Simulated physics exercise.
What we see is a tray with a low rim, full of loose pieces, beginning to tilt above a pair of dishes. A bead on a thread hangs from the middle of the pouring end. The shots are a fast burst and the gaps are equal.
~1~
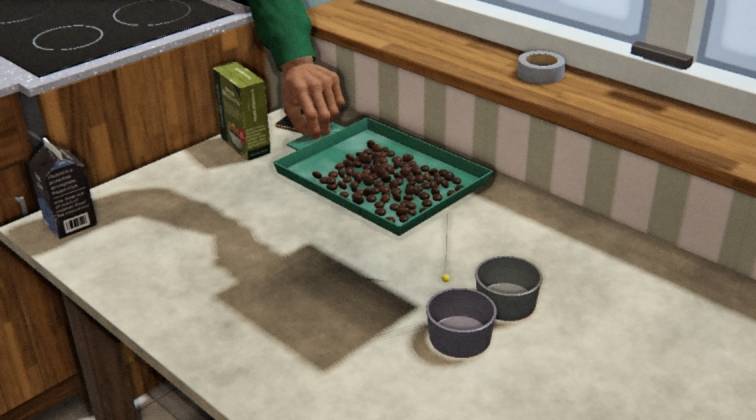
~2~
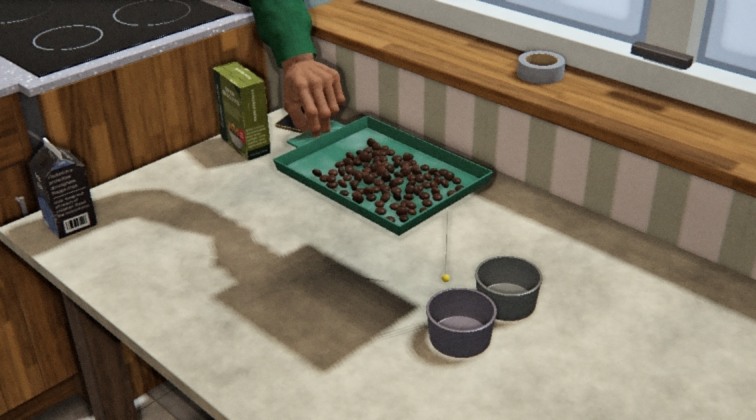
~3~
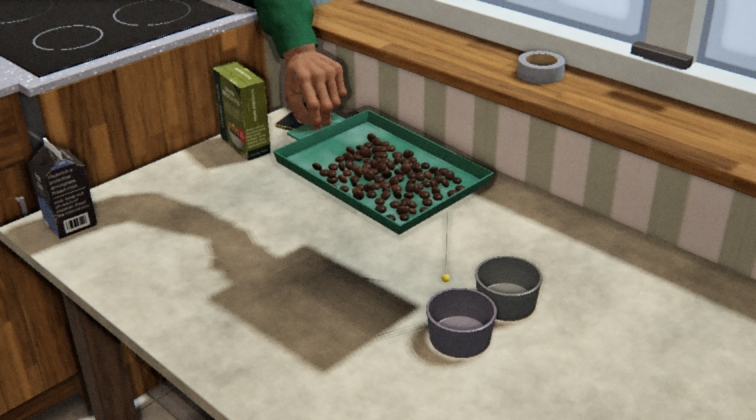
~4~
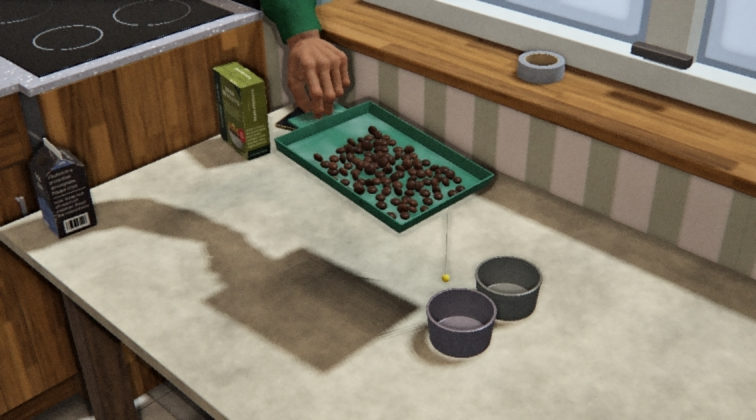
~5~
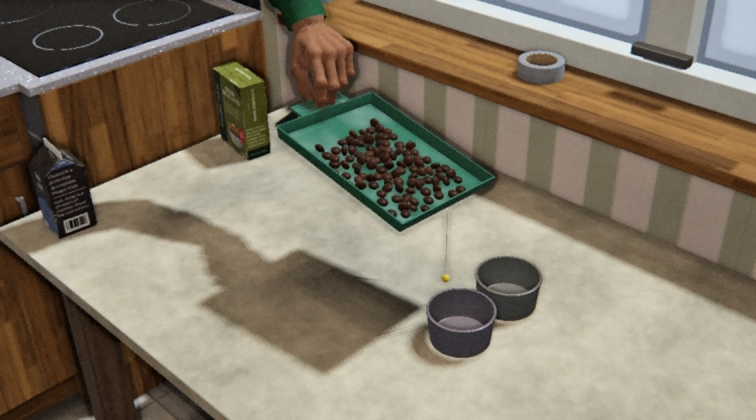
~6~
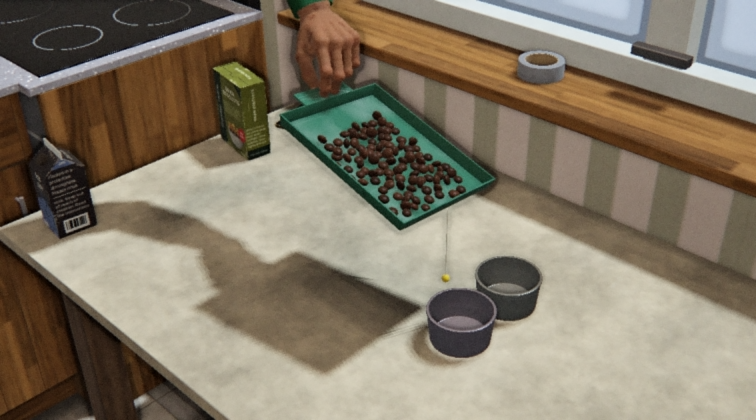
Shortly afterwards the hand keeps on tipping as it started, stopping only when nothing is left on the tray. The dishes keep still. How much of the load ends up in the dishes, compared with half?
The dishes end up with more than half of it.
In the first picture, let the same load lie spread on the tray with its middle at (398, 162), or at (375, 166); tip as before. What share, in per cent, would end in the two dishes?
Around 80 percent the first time, around 80 percent the second.
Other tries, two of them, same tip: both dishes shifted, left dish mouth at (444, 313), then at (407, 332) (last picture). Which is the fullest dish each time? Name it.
The first try favours the rightmost one, and the second try favours the rightmost one.
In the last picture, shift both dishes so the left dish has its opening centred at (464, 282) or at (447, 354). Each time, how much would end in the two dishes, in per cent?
40 %, then 20 %.
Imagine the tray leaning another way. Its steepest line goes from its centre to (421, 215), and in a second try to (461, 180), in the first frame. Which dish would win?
First place: The dish to the left; second place: The dish to the right.
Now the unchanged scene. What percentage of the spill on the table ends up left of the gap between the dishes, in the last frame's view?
It amounts to some 40 percent.
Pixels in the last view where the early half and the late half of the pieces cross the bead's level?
First part (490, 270), rest (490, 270).
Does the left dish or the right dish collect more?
Simple - it is the one placed right.
Soon, tray tipped steeply; nearly all on the tray; a stray few in the air.
A while on, tray tipped right over; about a third on the tray; a small part in the left dish; about a quarter in the right dish; a small part outside both; about a quarter in the air.
Towards the end, tray tipped past a quarter turn; about a quarter in the left dish; about half in the right dish; about a quarter outside both.
Finally, tray tipped past a quarter turn; about a quarter in the left dish; about half in the right dish; about a quarter outside both.
